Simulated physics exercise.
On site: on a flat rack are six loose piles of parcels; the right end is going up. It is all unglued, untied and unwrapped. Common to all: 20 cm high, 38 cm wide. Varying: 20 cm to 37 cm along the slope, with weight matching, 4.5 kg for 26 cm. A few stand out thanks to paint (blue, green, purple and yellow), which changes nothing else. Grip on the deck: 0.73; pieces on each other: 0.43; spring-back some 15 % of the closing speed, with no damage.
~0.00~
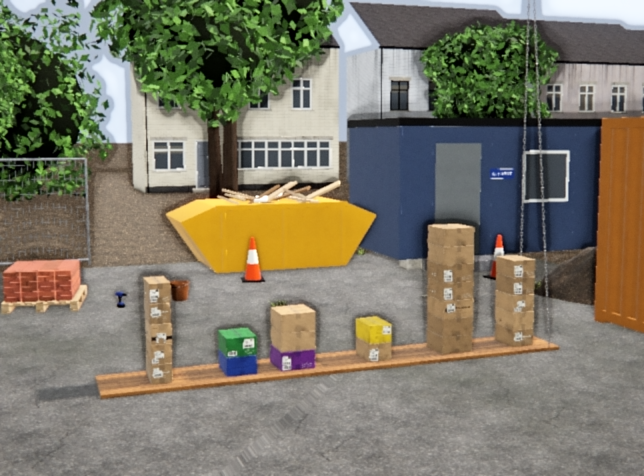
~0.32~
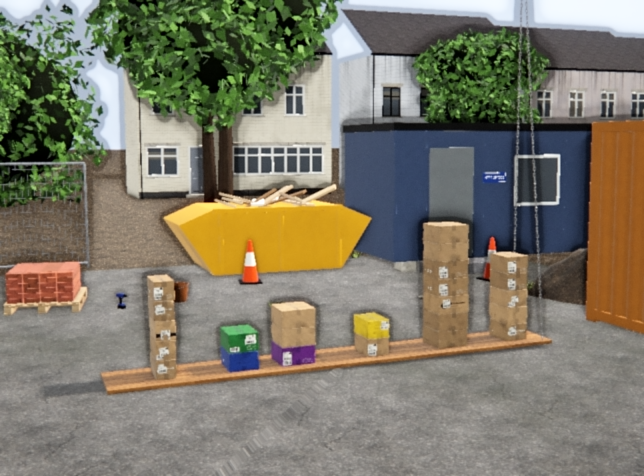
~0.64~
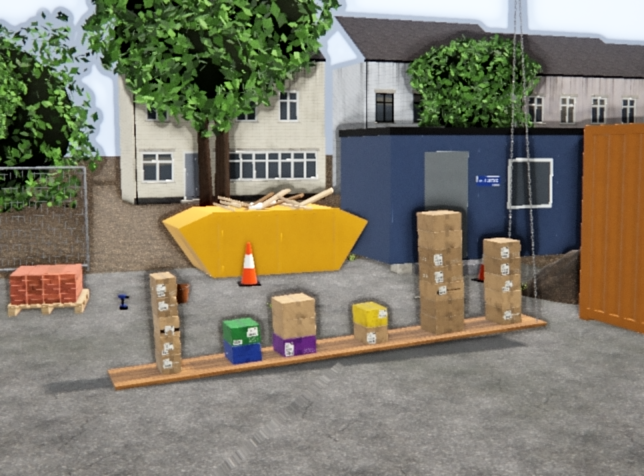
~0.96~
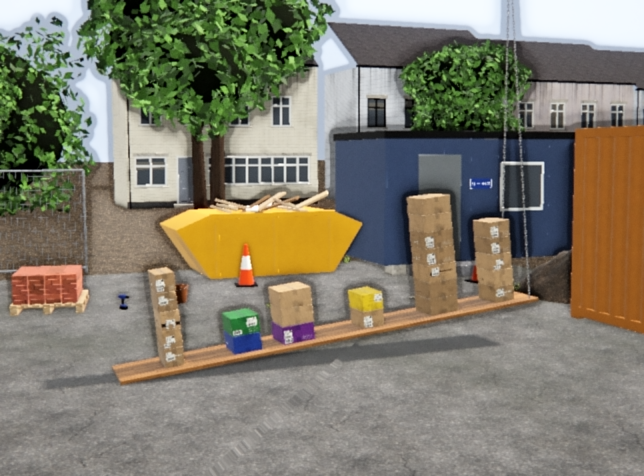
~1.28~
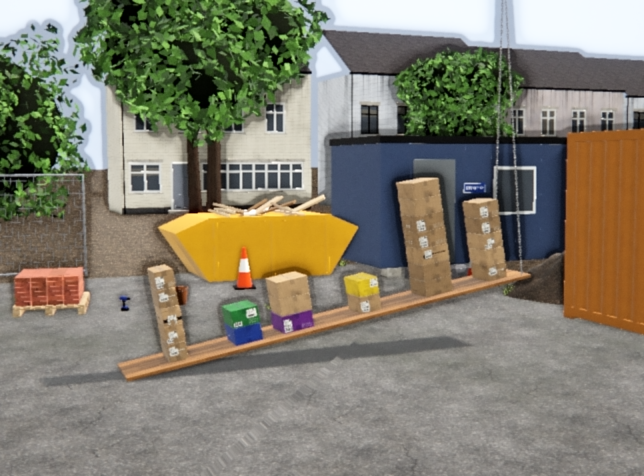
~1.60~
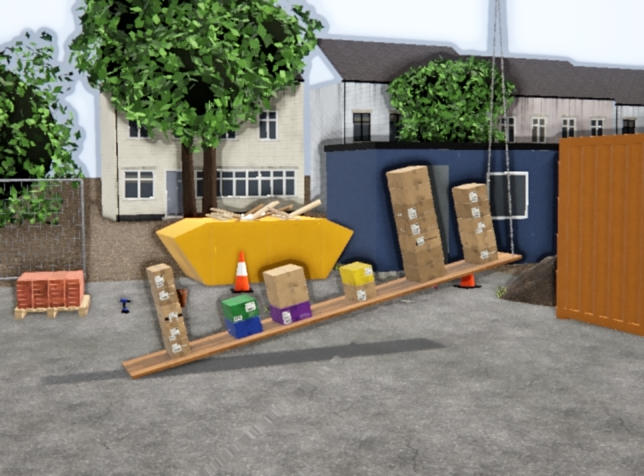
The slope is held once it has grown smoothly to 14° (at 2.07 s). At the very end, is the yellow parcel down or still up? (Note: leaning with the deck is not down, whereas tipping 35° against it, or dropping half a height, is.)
At the very end the yellow parcel is down.
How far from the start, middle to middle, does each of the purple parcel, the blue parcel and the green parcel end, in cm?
Shift in cm - purple: 50; blue: 40; green: 80.
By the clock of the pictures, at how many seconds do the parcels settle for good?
That happens at roughly 6.5 seconds.
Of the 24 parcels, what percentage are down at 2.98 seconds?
40 per cent at that moment.
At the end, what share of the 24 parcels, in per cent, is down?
I'd put it at roughly 85 per cent of them.
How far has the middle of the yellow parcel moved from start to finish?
Distance start to end: Approx. 70 cm.
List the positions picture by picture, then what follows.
In the first frame (we follow the side turned to the camera; the camera moves round a little; leans and shifts are taken against what carries them), middle of the deck's edge (353, 370) slope 0°; yellow parcel (381, 334); blue parcel (242, 366); purple parcel (298, 361); no piece has moved.
The second frame shows middle of the deck's edge (352, 365) slope 0°; yellow parcel (379, 329).
The third frame shows middle of the deck's edge (353, 353) slope 3°; yellow parcel (377, 318).
The fourth frame shows middle of the deck's edge (350, 337) slope 6°; yellow parcel (373, 302).
The fifth frame shows middle of the deck's edge (349, 323) slope 9°; yellow parcel (369, 287).
The sixth frame shows middle of the deck's edge (346, 312) slope 12°; yellow parcel (364, 276); purple parcel (297, 313); blue parcel (249, 328); no piece has moved.
Around 2.26 s, slope 14°; none of the 24 parcels down, 16 disturbed; yellow parcel unmoved.
Around 2.98 s, slope 14°; 10 of the 24 parcels down; yellow parcel unmoved.
Around 3.92 s, slope 14°; 19 of the 24 parcels down; yellow parcel on its side; green parcel tipped 16°.
Finally (6.5 s), slope 14°; 20 of the 24 parcels down; yellow parcel on its side; green parcel 20 cm lower; blue parcel displaced 23 cm. Seen by the last camera, middles, yellow parcel near (324, 291), green parcel near (178, 339).
